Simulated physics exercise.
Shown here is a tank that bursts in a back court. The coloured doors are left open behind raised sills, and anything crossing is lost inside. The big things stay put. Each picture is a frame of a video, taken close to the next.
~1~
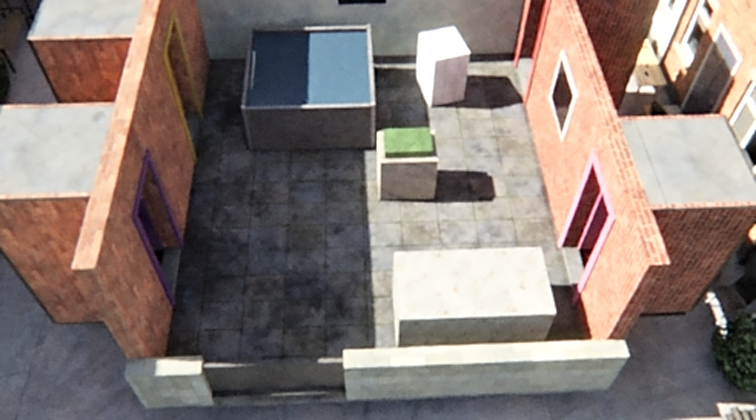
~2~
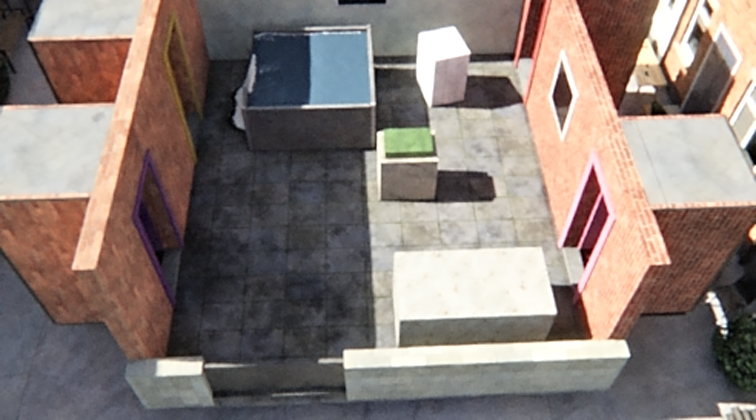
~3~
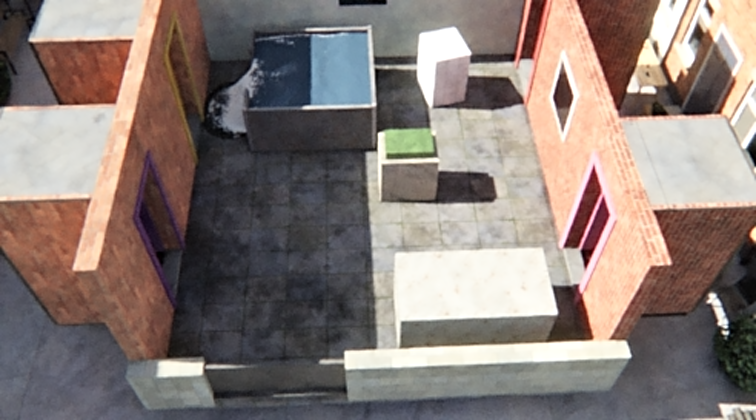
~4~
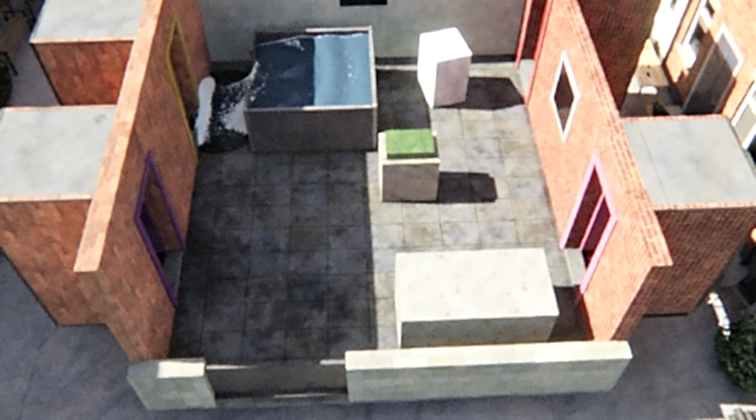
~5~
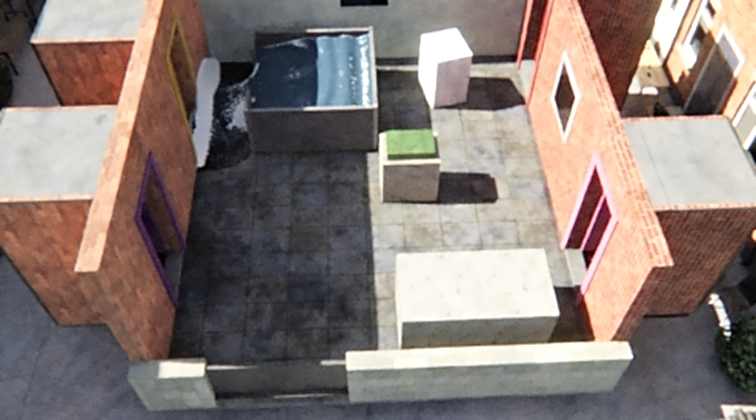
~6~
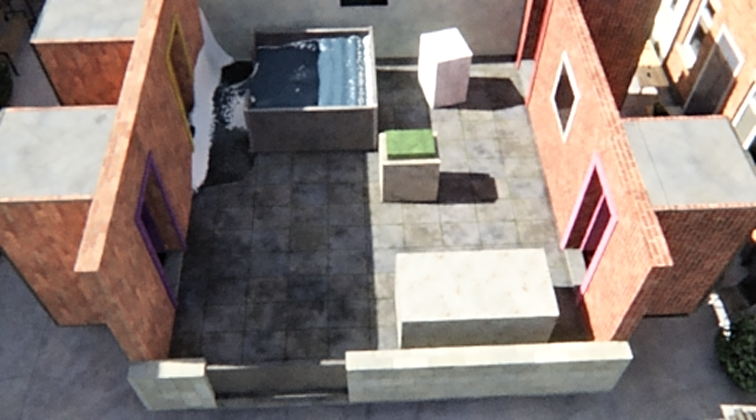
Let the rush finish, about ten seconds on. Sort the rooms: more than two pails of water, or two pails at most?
Yellow door - more than two pails; pink door - more than two pails; red door - two pails at most; purple door - two pails at most.
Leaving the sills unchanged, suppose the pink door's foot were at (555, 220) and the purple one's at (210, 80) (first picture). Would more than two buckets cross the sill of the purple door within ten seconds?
Result - purple: Crosses the limit.
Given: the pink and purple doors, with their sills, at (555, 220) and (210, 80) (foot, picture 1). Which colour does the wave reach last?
It's the pink one.
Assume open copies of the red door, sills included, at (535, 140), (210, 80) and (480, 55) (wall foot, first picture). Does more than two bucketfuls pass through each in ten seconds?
Each in turn, the new doors: Remains within bounds, breaks the limit, remains within bounds.
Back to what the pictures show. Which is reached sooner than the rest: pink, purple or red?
That would be the one in purple.
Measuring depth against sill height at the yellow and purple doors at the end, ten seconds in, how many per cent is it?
First 50 percent, then 50 percent.
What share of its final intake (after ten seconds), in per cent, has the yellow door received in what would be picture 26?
Result: 90 % of the ten-second total.
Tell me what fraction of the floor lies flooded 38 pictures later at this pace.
I'd say close to 90 per cent.
A moment on, water covers 20 % of the floor; the yellow door far over two buckets in, the pink door not reached, the red door not reached, the purple door wet at the sill, nothing in.
Next, water covers 45 % of the floor; the yellow door far over two buckets in, the pink door not reached, the red door not reached, the purple door wet at the sill, nothing in.
Then, water covers 60 % of the floor; the yellow door far over two buckets in, the pink door not reached, the red door under two buckets in, the purple door wet at the sill, nothing in.
Later, water covers 90 % of the floor; the yellow door far over two buckets in, the pink door under two buckets in, the red door under two buckets in, the purple door wet at the sill, nothing in.
In the end, water covers 95 % of the floor; the yellow door far over two buckets in, the pink door over two buckets in, the red door under two buckets in, the purple door wet at the sill, nothing in.
